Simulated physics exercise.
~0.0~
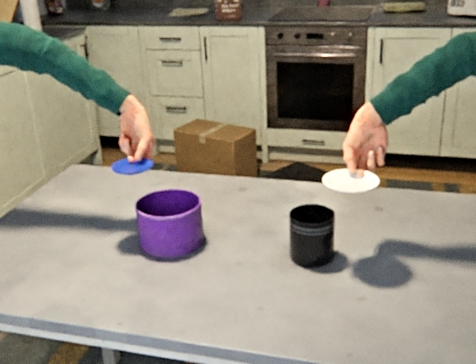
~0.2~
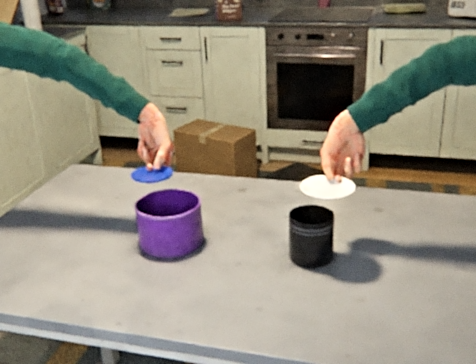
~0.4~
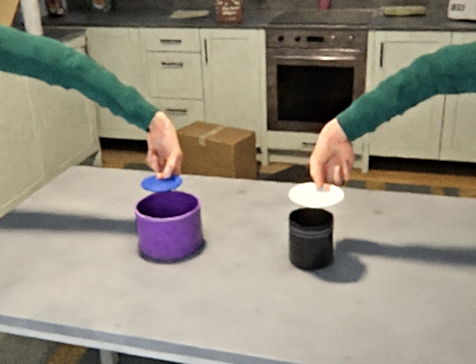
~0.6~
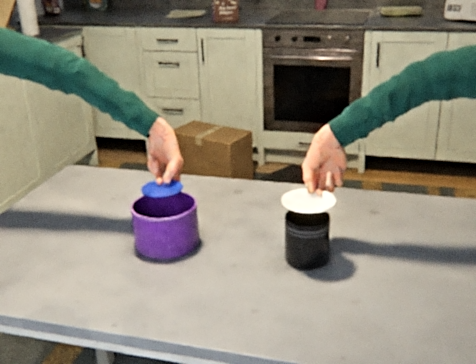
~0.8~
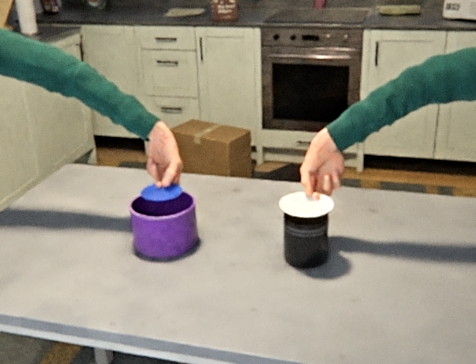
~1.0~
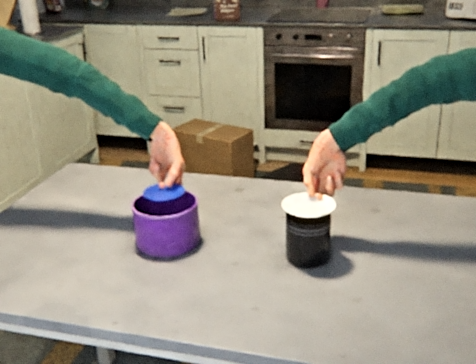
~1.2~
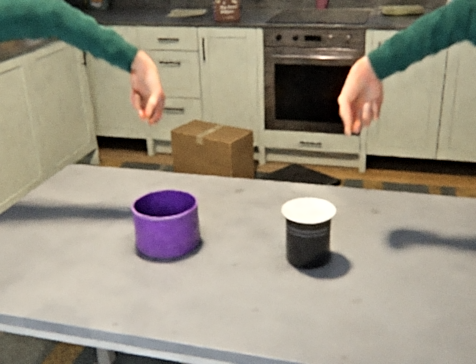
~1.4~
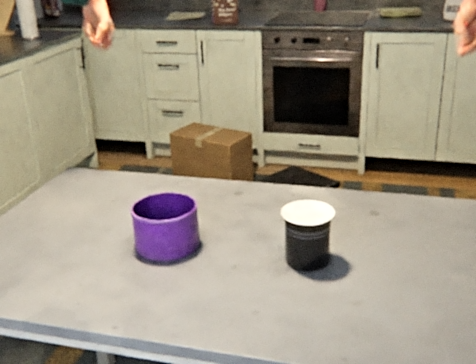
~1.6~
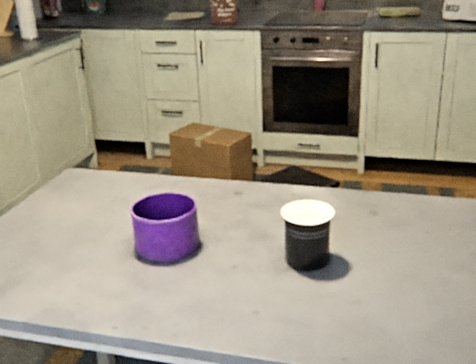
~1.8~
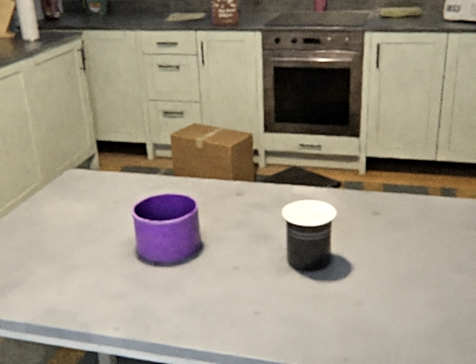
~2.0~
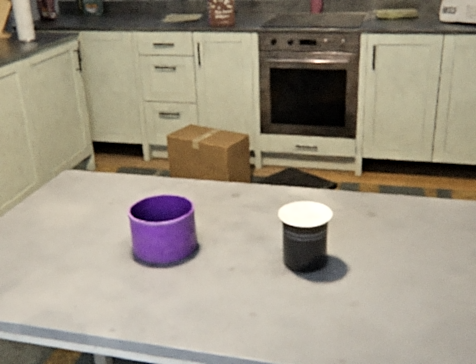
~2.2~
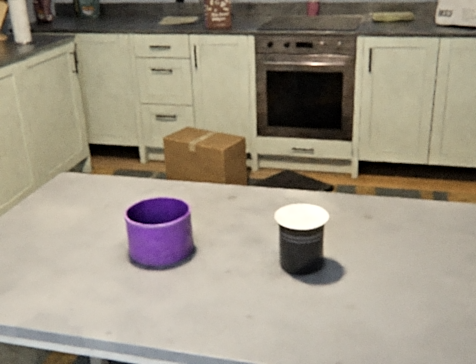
Two hands lowering a blue disc into a purple pot and a white disc onto a black cup's rim, then withdrawing.
